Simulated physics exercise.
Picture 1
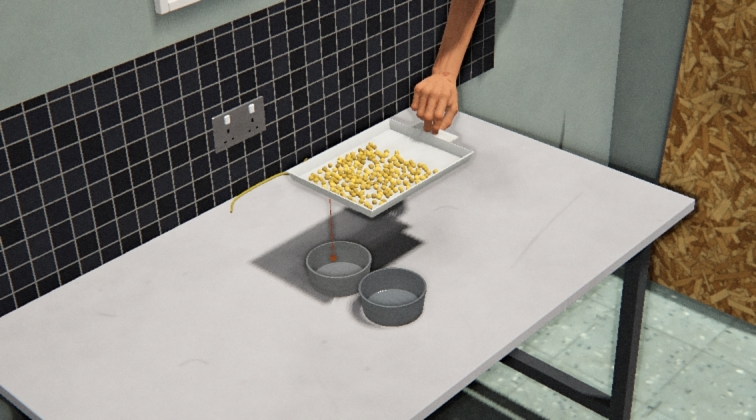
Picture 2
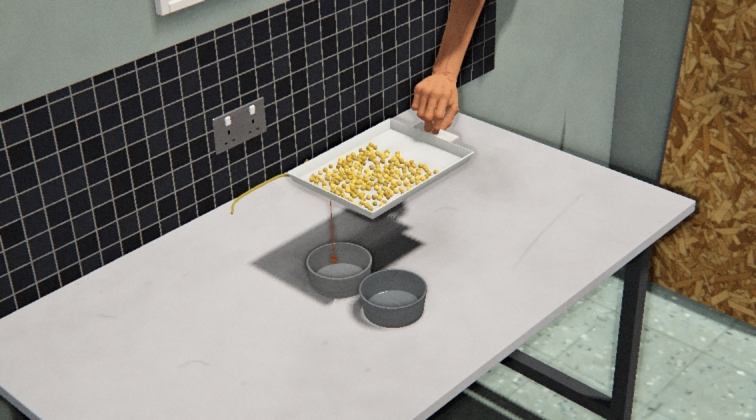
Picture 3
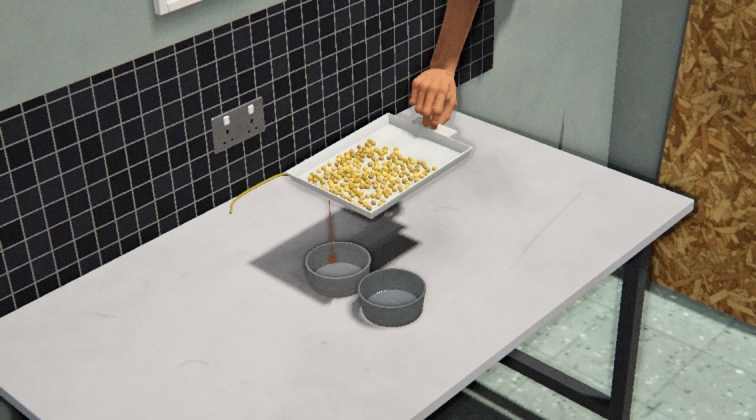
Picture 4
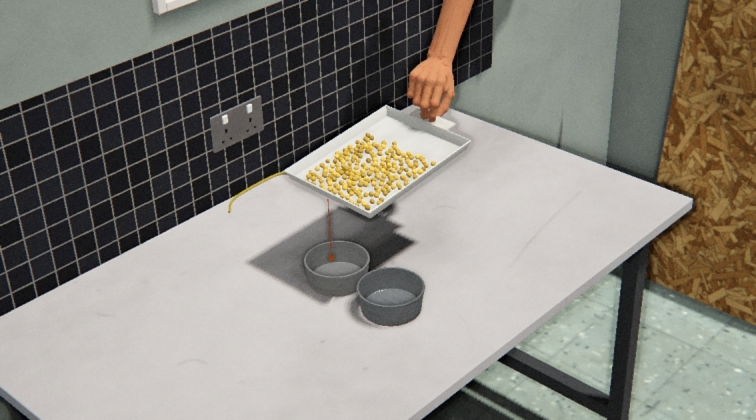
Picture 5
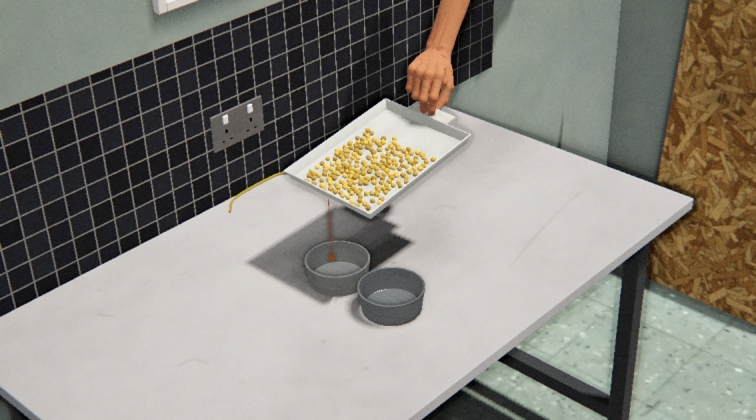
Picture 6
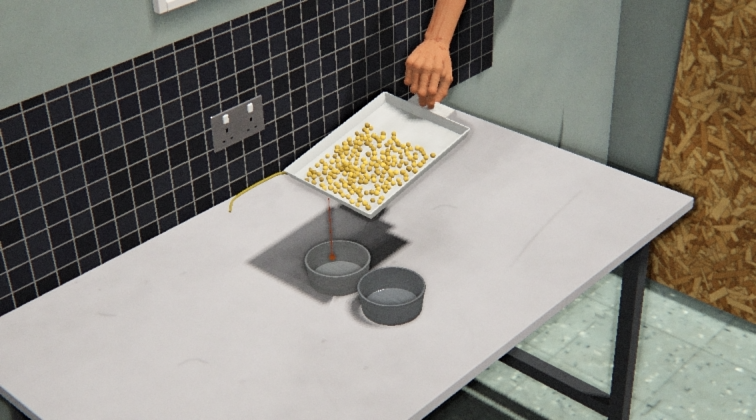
A shallow white tray of small yellow puffs, gripped by a hand at its far end, starts out nearly level above two grey dishes on a pale table. The hand gradually raises that end, tilting the tray slightly toward the dishes, while the puffs stay scattered across it and the bead hangs almost still.
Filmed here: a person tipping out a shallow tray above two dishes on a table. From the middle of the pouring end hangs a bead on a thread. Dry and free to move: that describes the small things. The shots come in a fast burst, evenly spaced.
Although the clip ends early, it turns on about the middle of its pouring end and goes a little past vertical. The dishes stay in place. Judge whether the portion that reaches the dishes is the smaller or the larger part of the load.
It is the smaller part.
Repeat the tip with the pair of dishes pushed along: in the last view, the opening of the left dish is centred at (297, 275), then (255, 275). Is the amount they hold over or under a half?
First try: Higher than half; second try: Lower than half.
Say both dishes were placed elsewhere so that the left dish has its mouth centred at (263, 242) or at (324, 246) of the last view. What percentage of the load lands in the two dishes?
30, then 10 %.
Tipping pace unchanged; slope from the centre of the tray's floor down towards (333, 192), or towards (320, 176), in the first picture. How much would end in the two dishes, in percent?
0 % and 10 %.
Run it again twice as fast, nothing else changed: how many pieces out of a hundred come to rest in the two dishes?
Close to 10 in a hundred.
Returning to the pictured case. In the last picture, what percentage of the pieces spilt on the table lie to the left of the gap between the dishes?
Estimate: Near 90 per cent.
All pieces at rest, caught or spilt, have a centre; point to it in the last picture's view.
Close to (332, 318), more or less.
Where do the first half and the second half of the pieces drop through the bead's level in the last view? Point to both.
Around (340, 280), followed by around (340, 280).
Just after the last frame, tray tipped steeply; every one on the tray.
A moment on, tray tipped right over; roughly a third on the tray; just a few in the right dish; about a tenth outside both; roughly half in the air.
Further on, tray tipped past a quarter turn; about a tenth in the right dish; just a few in the left dish; the larger part outside both.
When it is over, tray tipped past a quarter turn; about a tenth in the right dish; just a few in the left dish; the larger part outside both.
